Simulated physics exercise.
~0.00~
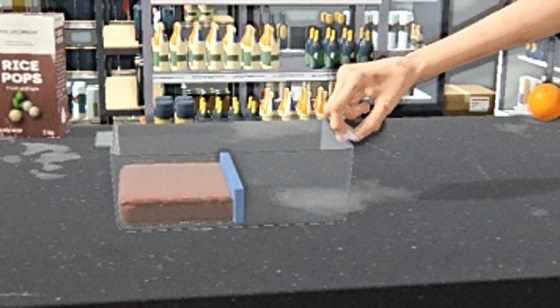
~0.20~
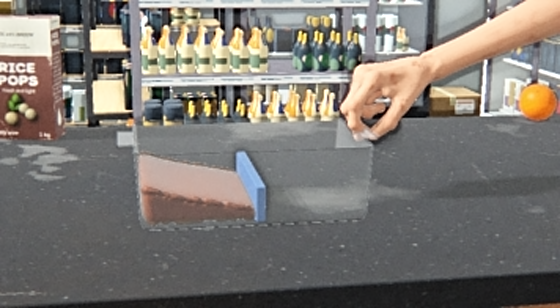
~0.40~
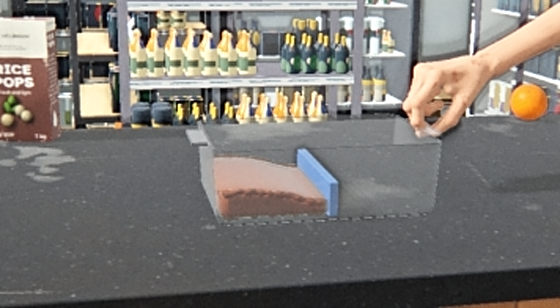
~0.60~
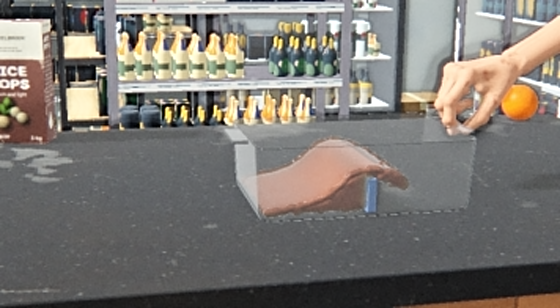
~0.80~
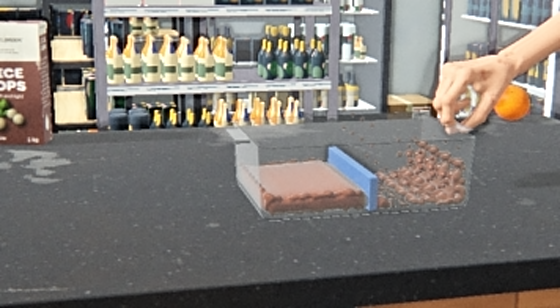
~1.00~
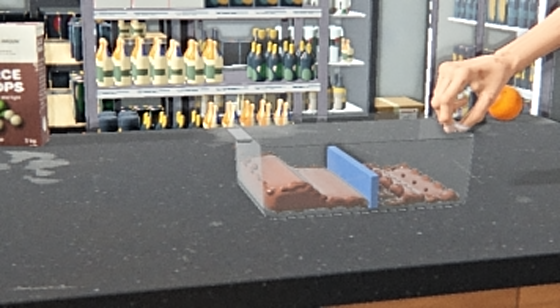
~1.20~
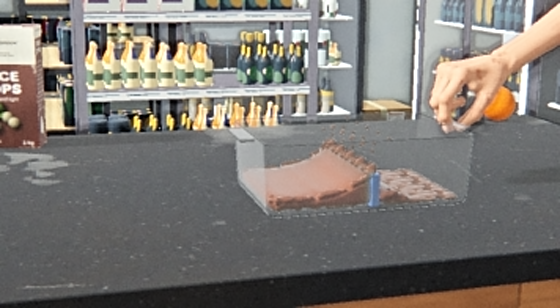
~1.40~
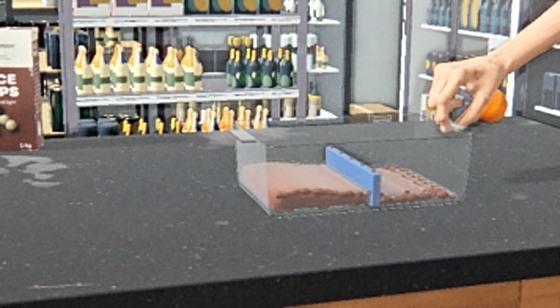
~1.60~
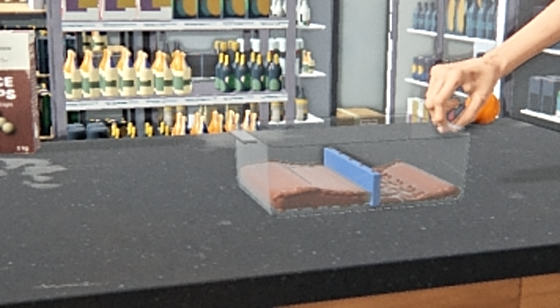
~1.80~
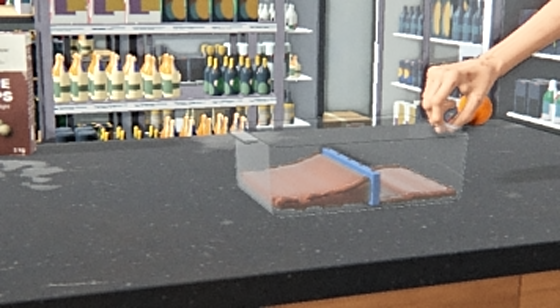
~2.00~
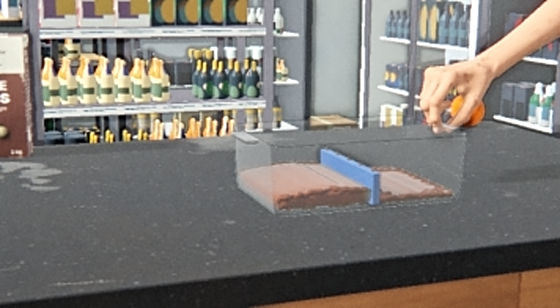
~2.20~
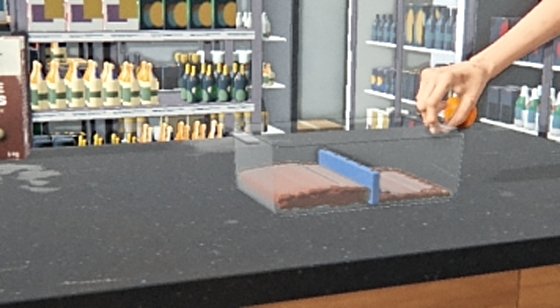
In the video, a hand pulls a clear box with reddish-brown tea left of a low blue wall rightward along a dark counter, then stops; the tea surges, some spilling over the wall, and it finally settles on both sides, with more remaining on the left.
